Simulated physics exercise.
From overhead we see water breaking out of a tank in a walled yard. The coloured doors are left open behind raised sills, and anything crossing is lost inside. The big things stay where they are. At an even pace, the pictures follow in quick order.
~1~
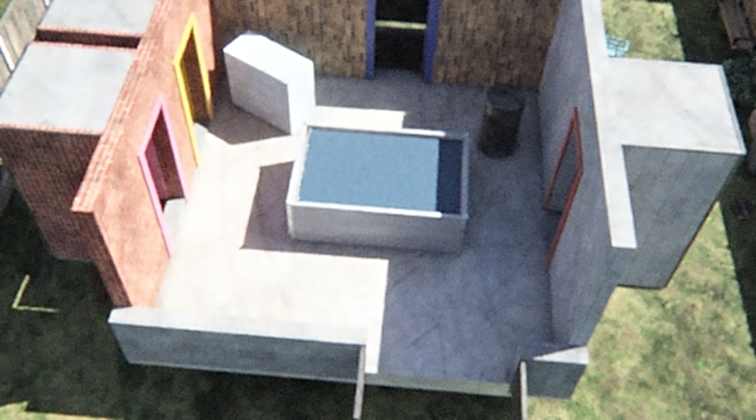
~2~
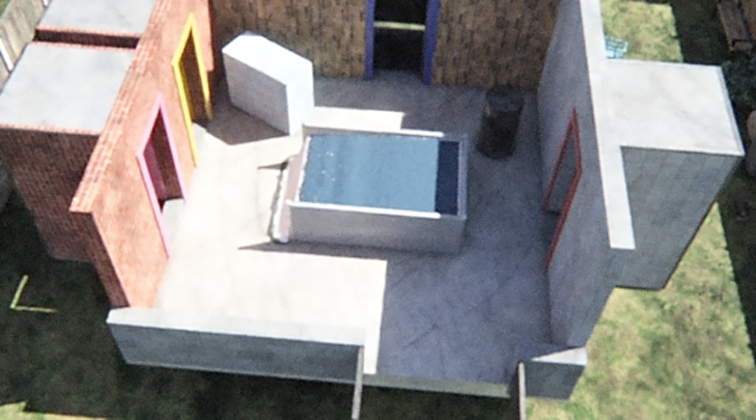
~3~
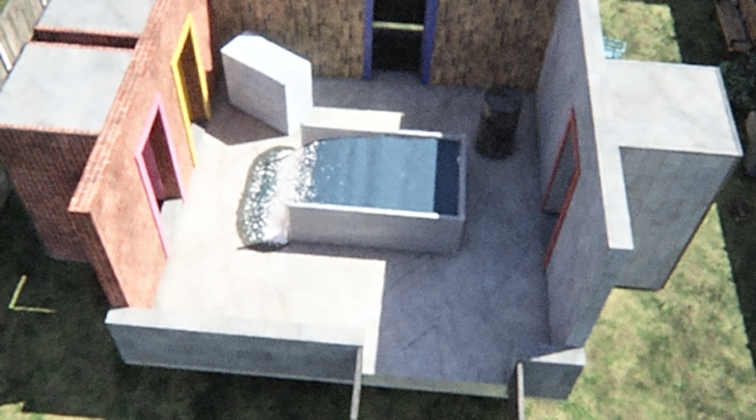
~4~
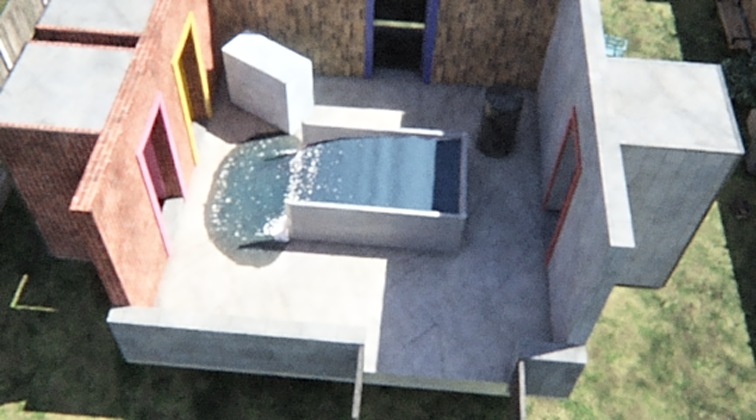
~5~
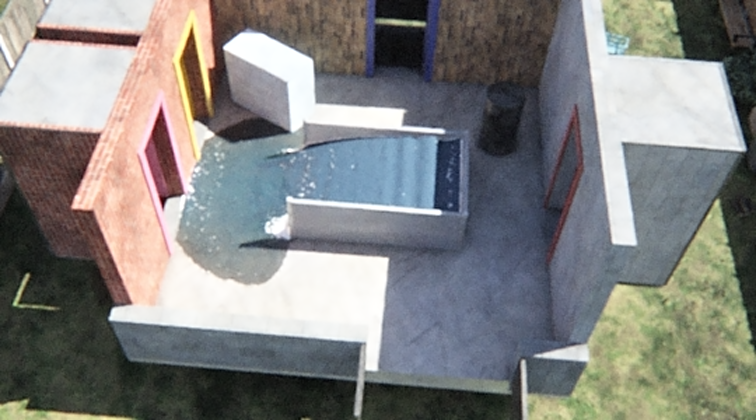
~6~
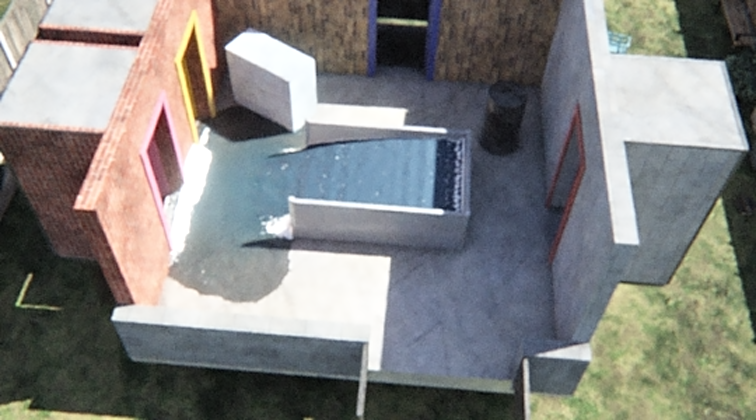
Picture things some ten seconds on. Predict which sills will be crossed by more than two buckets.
My prediction: I expect the yellow door to go over the limit, I expect the pink door to go over the limit, I expect the blue door to stay within two buckets, I expect the red door to stay within two buckets.
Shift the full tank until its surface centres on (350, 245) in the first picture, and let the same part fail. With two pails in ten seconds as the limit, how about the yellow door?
Yellow exceeds the threshold.
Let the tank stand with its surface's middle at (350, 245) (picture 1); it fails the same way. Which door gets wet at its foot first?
That would be the pink one.
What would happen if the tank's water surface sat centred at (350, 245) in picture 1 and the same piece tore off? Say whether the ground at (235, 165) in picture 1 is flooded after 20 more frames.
Submerged.
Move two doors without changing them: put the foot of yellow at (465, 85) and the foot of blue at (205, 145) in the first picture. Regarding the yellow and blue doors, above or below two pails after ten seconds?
The yellow door comes up short, and the blue door gets past the limit as well.
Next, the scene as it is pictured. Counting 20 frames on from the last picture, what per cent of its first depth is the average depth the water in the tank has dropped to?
Near 18 in a hundred.
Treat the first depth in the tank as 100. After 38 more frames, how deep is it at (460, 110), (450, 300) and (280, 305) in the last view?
Respectively 2, 6 and 10 per cent.
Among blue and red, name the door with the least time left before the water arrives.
I say the blue-painted one.
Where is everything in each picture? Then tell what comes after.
The first picture shows still water in the water tank at (381, 171).
In the second picture, water pours out at (300, 185) and has run to (285, 242).
In the third picture, water pours out at (299, 188) and has run to (251, 243).
In the fourth picture, the front is at (219, 242), out from the gap at (300, 188).
In the fifth picture, water pours out at (302, 187) and has run to (178, 231).
In the sixth picture, the front is at (170, 268), out from the gap at (304, 187).
A moment on, water covers 25 % of the floor; the yellow door far over two buckets in, the pink door far over two buckets in, the blue door not reached, the red door not reached.
Next, water covers 30 % of the floor; the yellow door far over two buckets in, the pink door far over two buckets in, the blue door not reached, the red door not reached.
Then, water covers 65 % of the floor; the yellow door far over two buckets in, the pink door far over two buckets in, the blue door wet at the sill, nothing in, the red door not reached.
Later, water covers 95 % of the floor; the yellow door far over two buckets in, the pink door far over two buckets in, the blue door wet at the sill, nothing in, the red door under two buckets in.
In the end, water covers 95 % of the floor; the yellow door far over two buckets in, the pink door far over two buckets in, the blue door wet at the sill, nothing in, the red door under two buckets in.
